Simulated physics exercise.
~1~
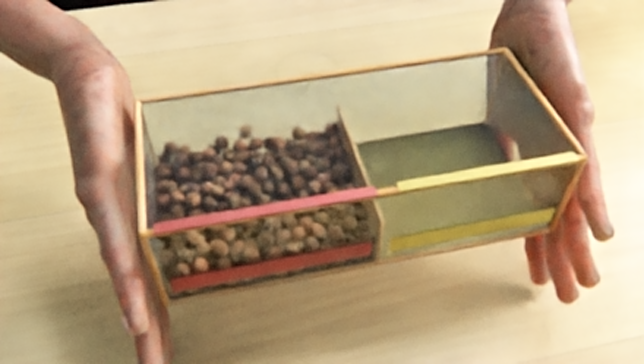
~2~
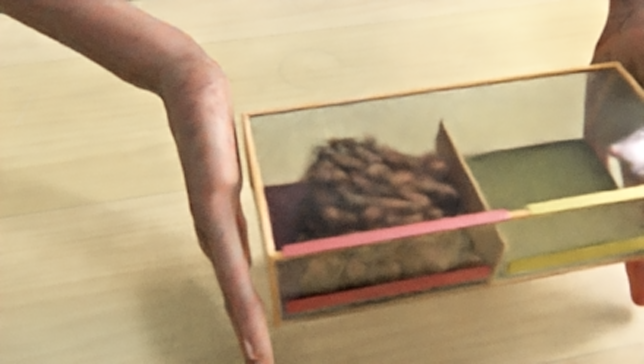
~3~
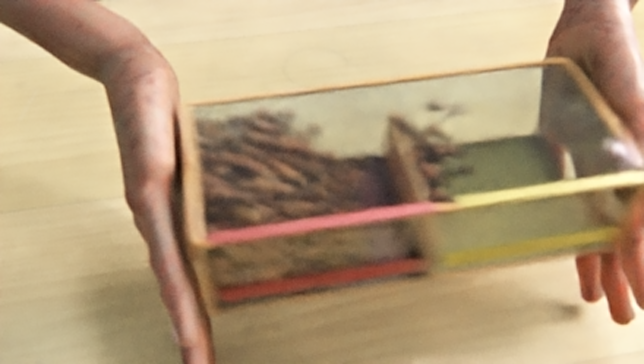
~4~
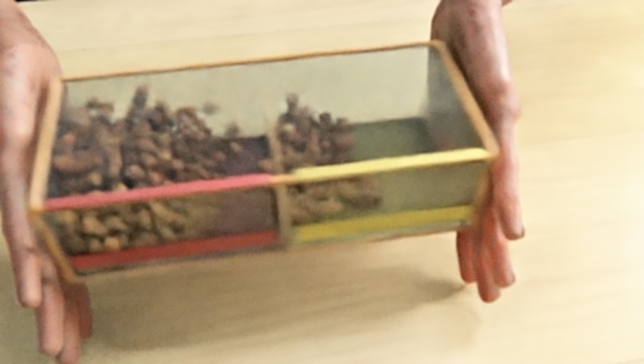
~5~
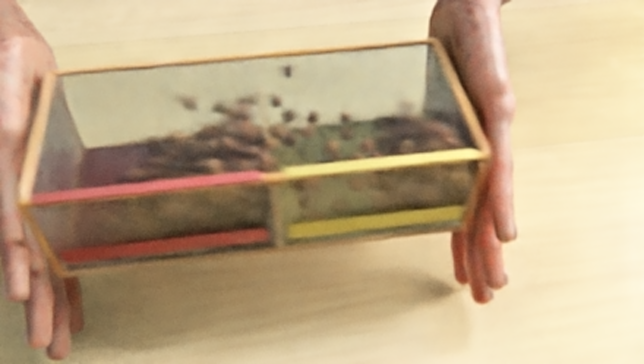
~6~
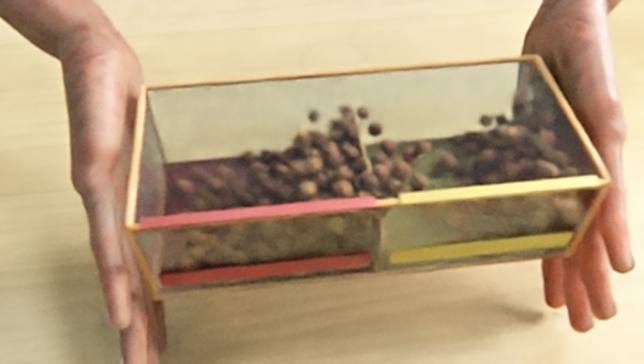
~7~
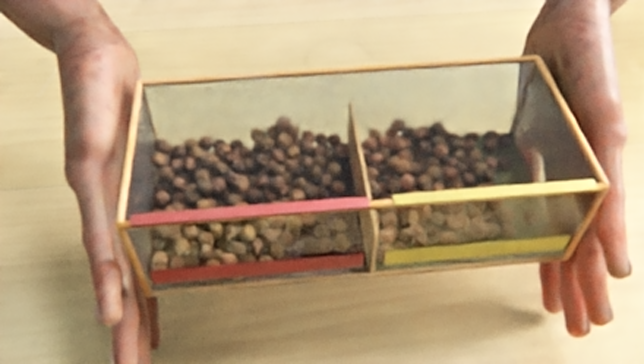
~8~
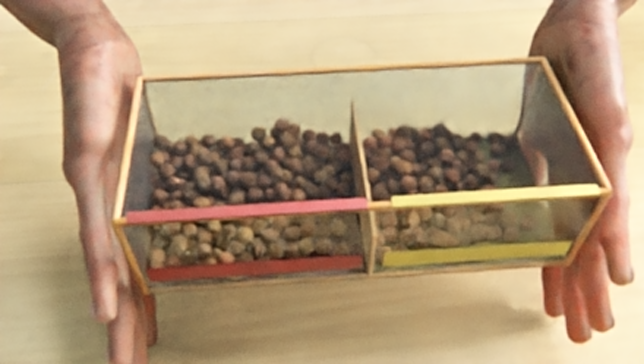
At the start, two hands hold a clear box with wooden edges above a pale table, and all the small brown balls lie in the compartment marked red on the left, while the yellow one on the right is empty. The hands move the box right, then swing it back left, and some balls fly over the dividing wall. As the shaking goes on, more balls jump about and spread into the yellow side. The box shifts right again and steadies. Finally it is held still, with balls in both compartments and more of them on the red side.
